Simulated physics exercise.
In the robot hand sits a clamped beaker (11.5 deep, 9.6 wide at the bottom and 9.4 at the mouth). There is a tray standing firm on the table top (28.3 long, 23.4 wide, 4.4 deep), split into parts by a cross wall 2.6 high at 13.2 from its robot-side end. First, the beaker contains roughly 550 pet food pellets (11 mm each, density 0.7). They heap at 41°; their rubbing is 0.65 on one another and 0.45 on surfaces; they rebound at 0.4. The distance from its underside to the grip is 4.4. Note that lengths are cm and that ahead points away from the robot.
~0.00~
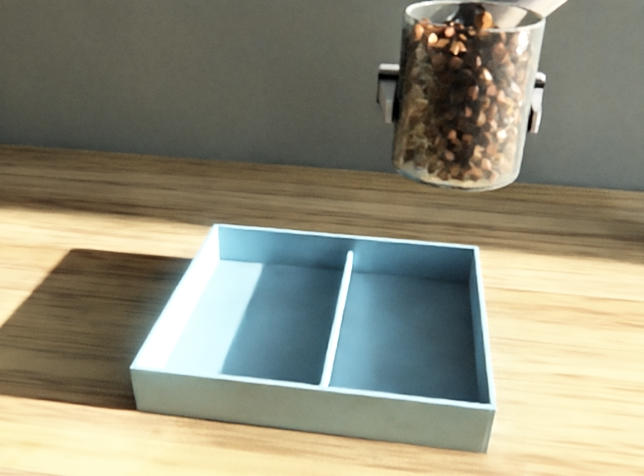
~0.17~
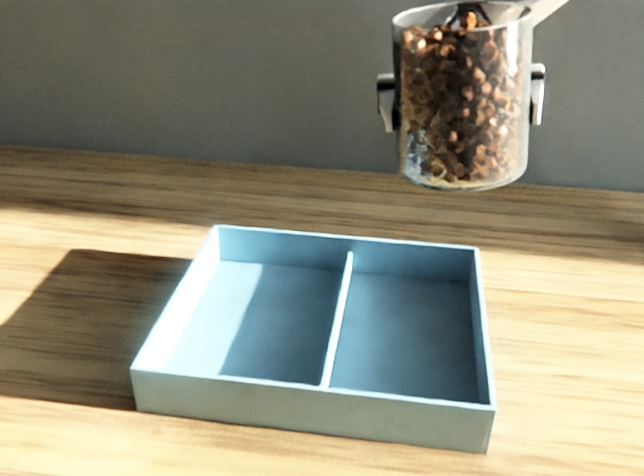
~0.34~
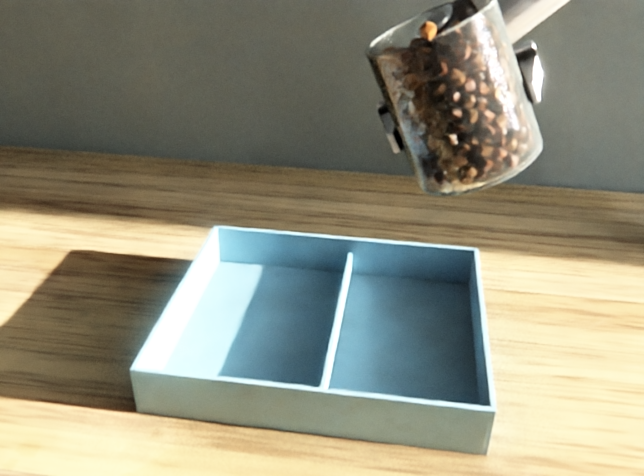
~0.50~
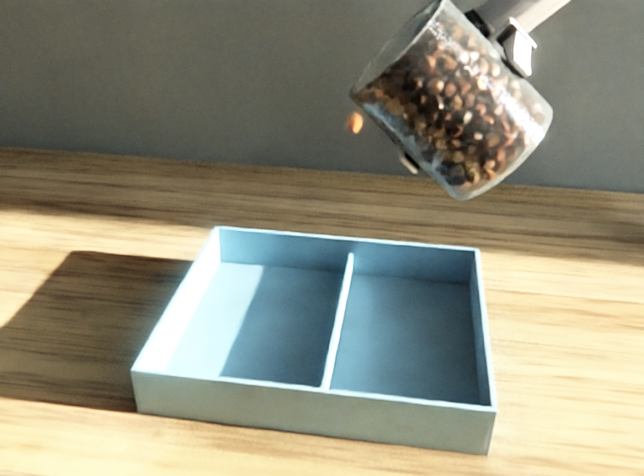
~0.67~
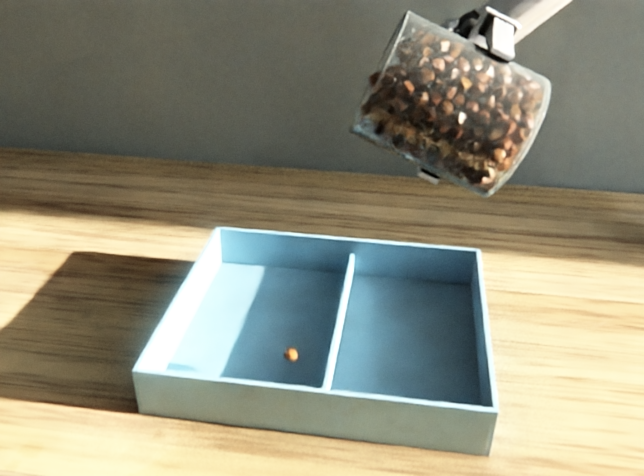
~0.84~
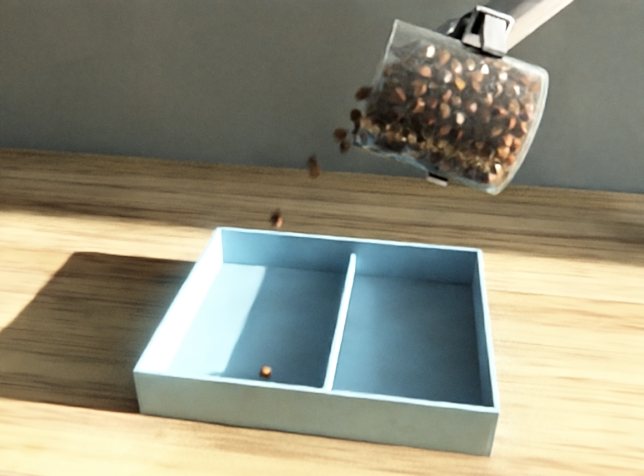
A robot hand tipped a clear beaker of brown pellets over toward the left above a divided blue tray, and one pellet dropped into the left part before several more tumbled from the rim.
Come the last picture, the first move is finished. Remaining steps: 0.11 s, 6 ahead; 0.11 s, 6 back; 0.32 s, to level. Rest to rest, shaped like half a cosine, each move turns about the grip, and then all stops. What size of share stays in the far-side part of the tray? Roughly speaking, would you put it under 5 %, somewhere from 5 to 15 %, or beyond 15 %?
Roughly, beyond 15 %.
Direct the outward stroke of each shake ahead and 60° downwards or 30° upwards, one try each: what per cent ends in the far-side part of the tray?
First try about 10 %, second try about 55 %.
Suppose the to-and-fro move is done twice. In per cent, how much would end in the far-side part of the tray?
Then roughly 40 percent.
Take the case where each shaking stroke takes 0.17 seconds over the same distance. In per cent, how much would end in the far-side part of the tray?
I'd expect close to 15 per cent then.
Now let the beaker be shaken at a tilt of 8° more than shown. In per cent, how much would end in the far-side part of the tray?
Then something close to 45 in a hundred.
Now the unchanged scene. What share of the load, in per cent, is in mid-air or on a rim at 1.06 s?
About 26 per cent.
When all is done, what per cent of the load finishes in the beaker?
End share: Around 60 per cent.
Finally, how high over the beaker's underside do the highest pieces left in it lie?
I'd say near 8.0 cm from the bottom.
After 1.06 s, tilted 74° forward, highest piece 28 above the table; 401 in the beaker, 6 in the far-side part, 143 in flight or on a rim.
After 1.27 s, tilted 19° forward, highest piece 30 above the table; 324 in the beaker, 137 in the far-side part, 57 on the table or floor, 13 in the robot-side part, 19 in flight or on a rim.
After 1.58 s, level, highest piece 27 above the table; 324 in the beaker, 149 in the far-side part, 62 on the table or floor, 15 in the robot-side part.
After 2.63 s, level, highest piece 27 above the table; 324 in the beaker, 149 in the far-side part, 62 on the table or floor, 15 in the robot-side part.
At rest, 324 in the beaker, 149 in the far-side part, 62 on the table or floor, 15 in the robot-side part. That is 27 % in the far-side part of the tray.
